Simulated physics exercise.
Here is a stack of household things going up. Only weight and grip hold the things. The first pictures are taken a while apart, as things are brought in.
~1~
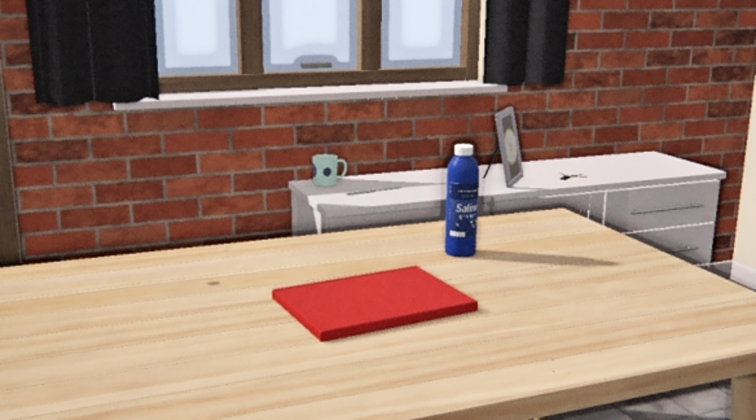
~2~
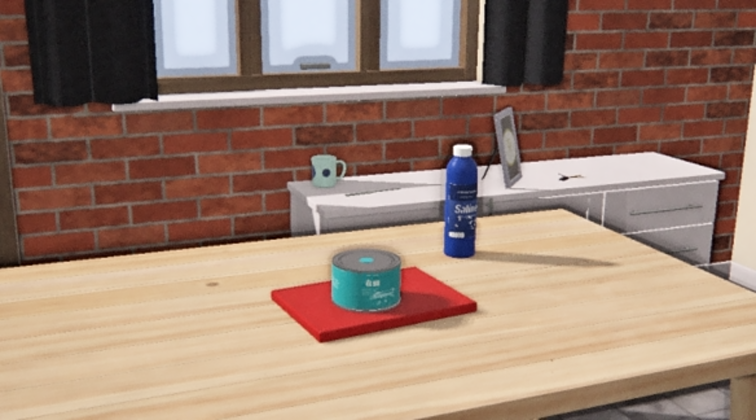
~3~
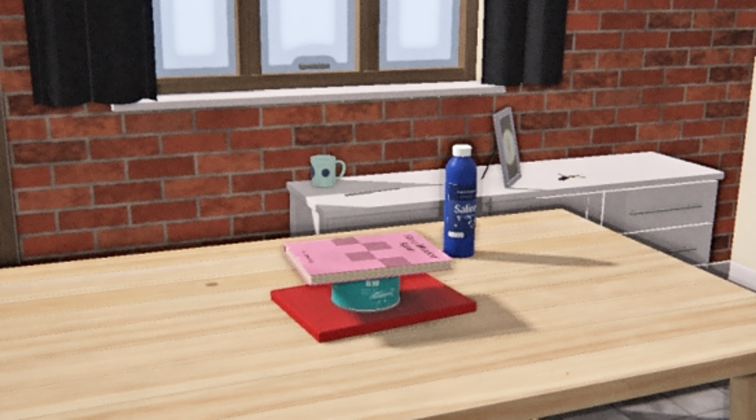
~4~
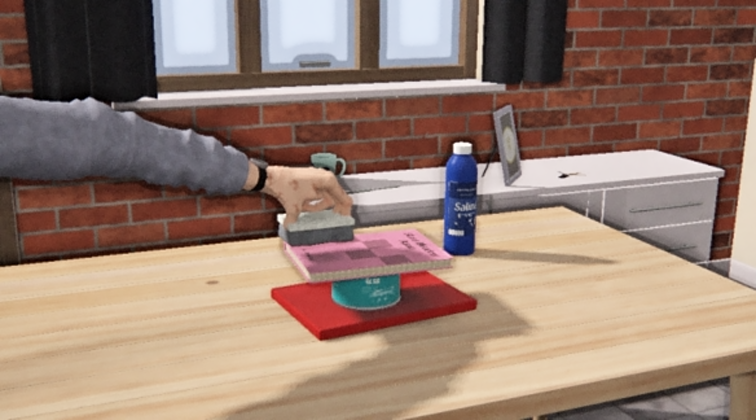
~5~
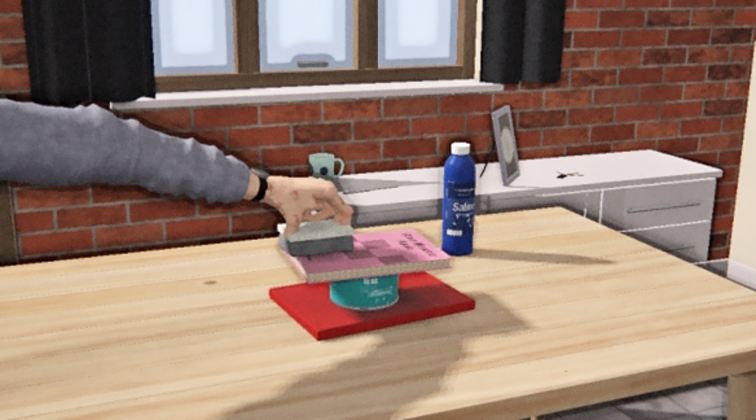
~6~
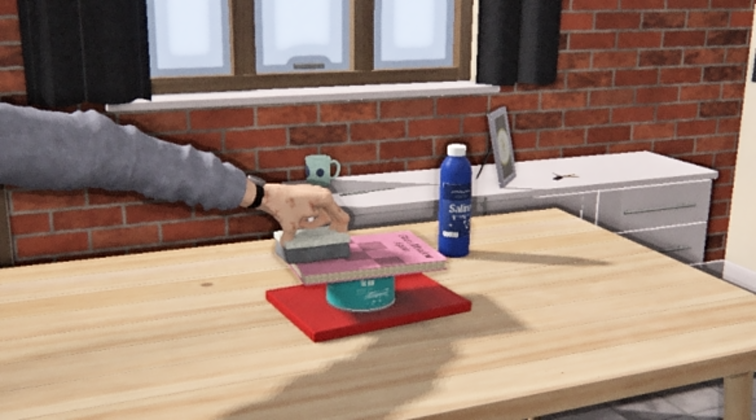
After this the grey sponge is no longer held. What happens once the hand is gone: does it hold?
Here the pile keeps its balance.
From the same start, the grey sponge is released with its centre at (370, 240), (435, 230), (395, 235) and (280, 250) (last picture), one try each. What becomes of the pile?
In the first case it stays up; in the second case it gives way; in the third case it keeps its balance; in the fourth case it gives way.
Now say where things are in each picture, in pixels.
In the first picture, the last thing is not in view yet; blue bottle (462, 200).
In the second picture, the last thing is not in view yet.
In the third picture, the last thing is not in view yet; blue bottle (460, 201).
In the fourth picture, on its way; grey sponge (316, 228); pink book (366, 254).
In the fifth picture, on its way; grey sponge (316, 238); blue bottle (459, 199).
In the sixth picture, set down, still held; grey sponge (313, 245); pink book (361, 256).
Then, 0.50 s on from there, no change.
Then, 1.20 s on from there, grey sponge resting near (313, 246).
In the end, all 5 unmoved. At the end, from the last picture's camera, grey sponge near (313, 246). The pile stays up.
